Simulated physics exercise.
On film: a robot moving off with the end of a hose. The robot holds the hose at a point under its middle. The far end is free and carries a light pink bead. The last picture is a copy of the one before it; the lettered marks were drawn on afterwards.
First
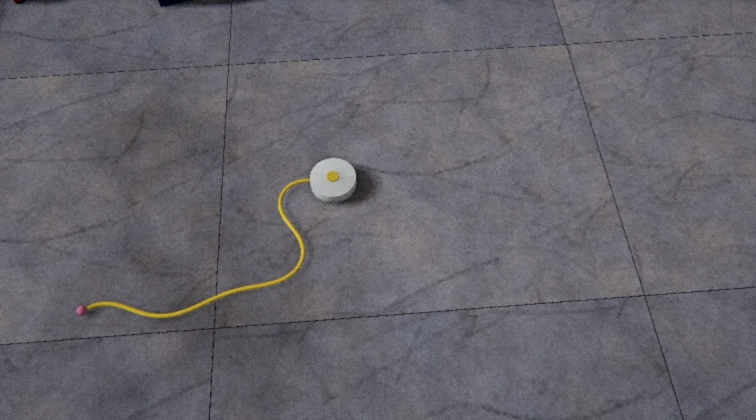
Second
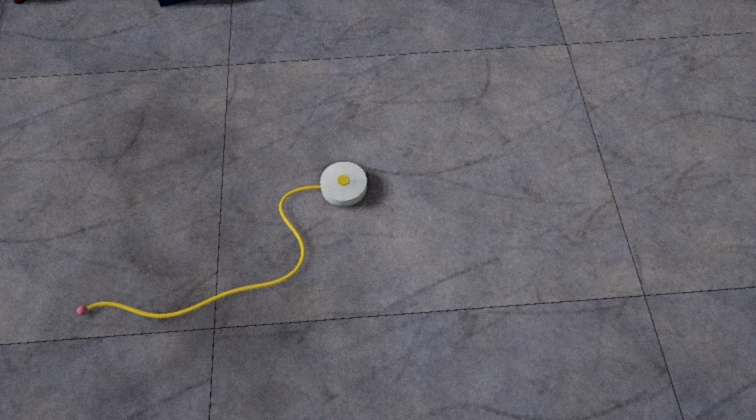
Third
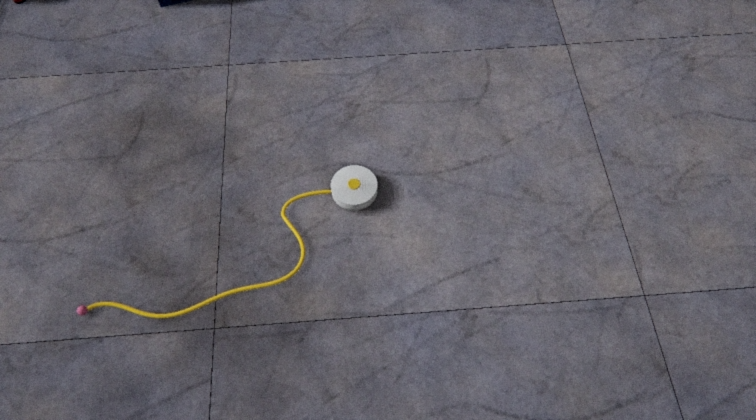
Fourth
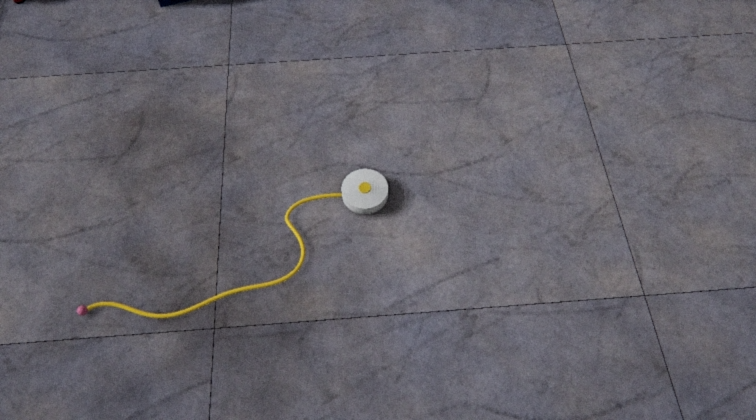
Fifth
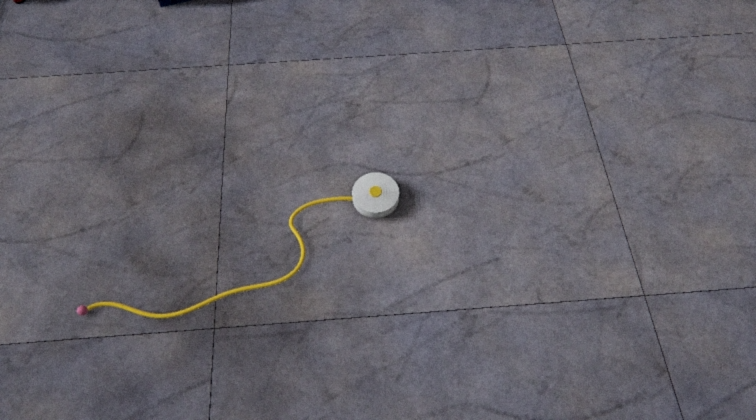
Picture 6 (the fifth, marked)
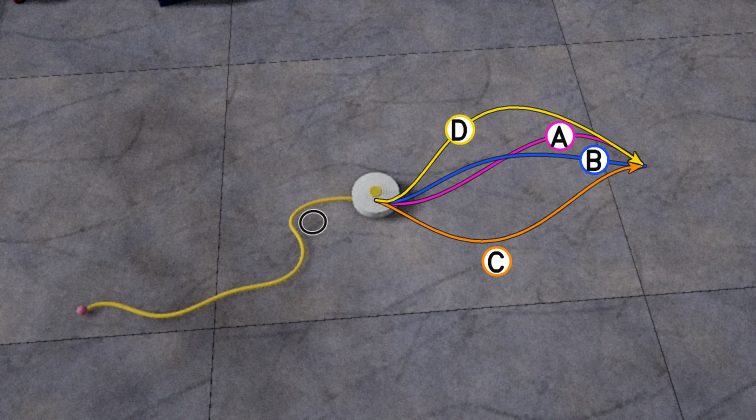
A round white robot slides slowly right, drawing one end of a curved yellow hose along.
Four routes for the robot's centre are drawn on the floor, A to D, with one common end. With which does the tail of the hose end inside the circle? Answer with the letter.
With D the free end lies on the ring.
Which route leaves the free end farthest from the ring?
C.
On the marked copy, A from (376, 200) via (509, 156) to (642, 164); B from (376, 200) via (506, 157) to (645, 166); C from (376, 200) via (522, 232) to (642, 166); D from (376, 200) via (488, 112) to (642, 164); the ring at (313, 222).
Following D. Soon after the start, robot (460, 126), middle of the hose (323, 224), free end (150, 300).
Later, robot (567, 114), middle of the hose (411, 168), free end (261, 249).
In the end, robot (648, 162), middle of the hose (472, 167), free end (313, 220); the free end is on the ring.
As for the rest, A leaves the free end at (313, 240); B leaves the free end at (309, 240); C leaves the free end at (316, 268).
